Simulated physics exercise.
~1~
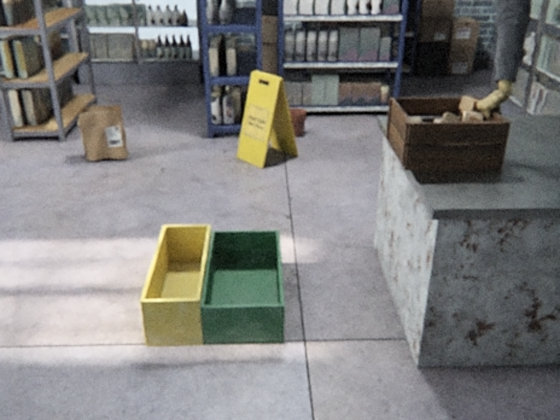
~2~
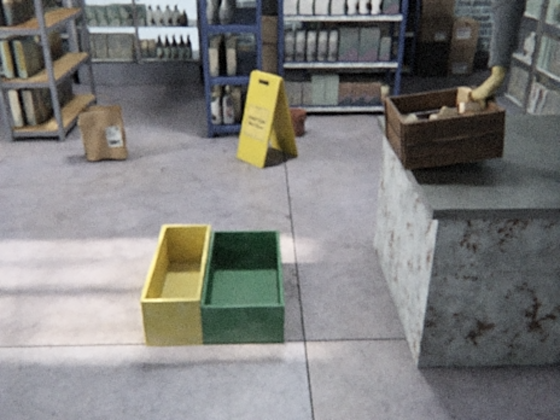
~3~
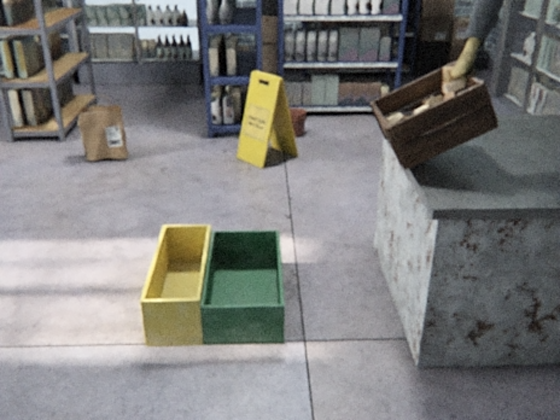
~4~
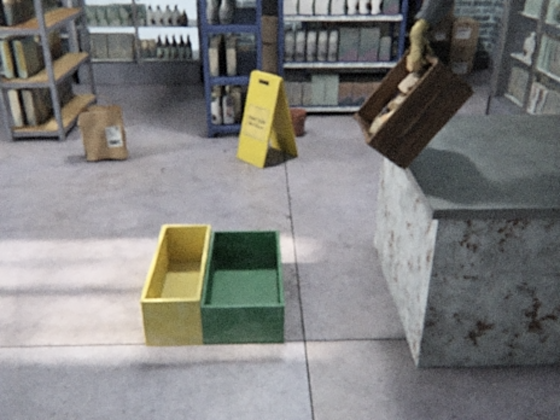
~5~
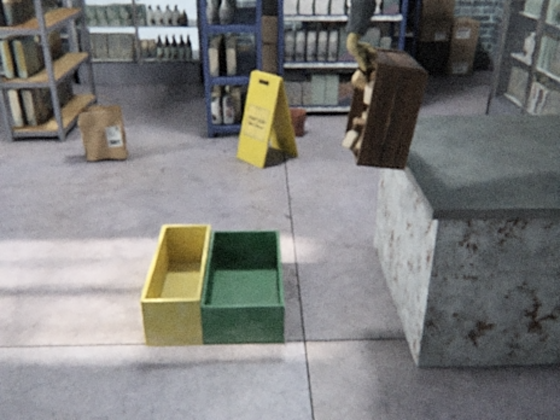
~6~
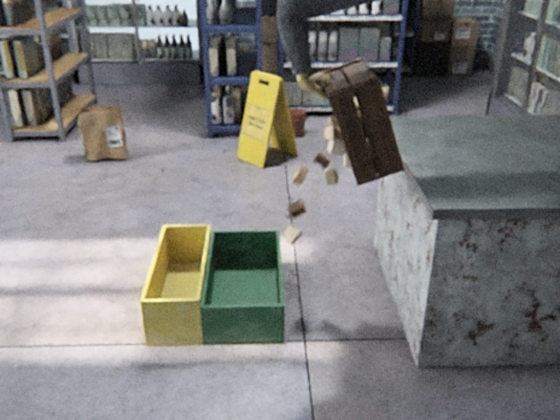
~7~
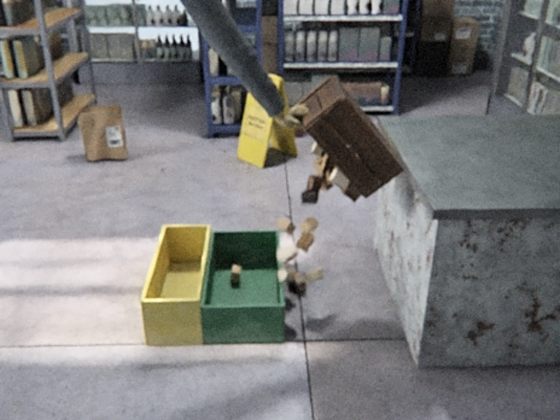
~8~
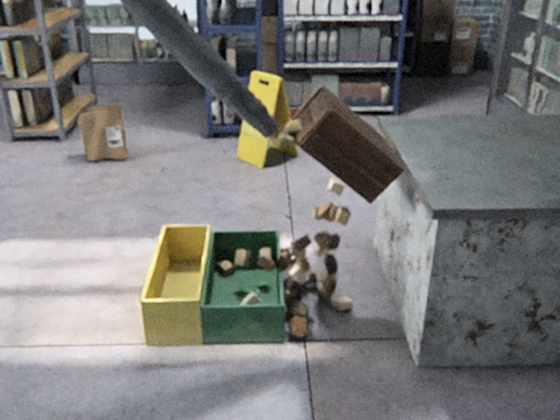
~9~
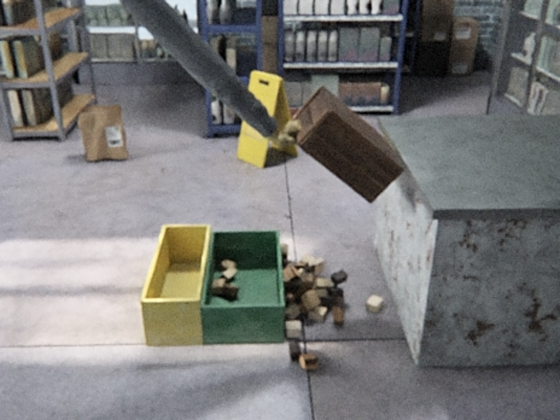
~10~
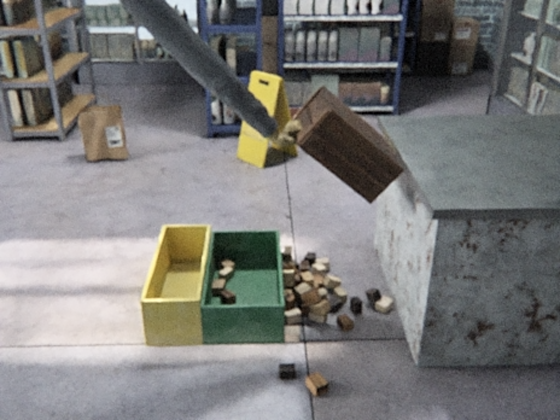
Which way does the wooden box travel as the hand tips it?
The wooden box moves to the left, going from the top of the bench out past its left edge.
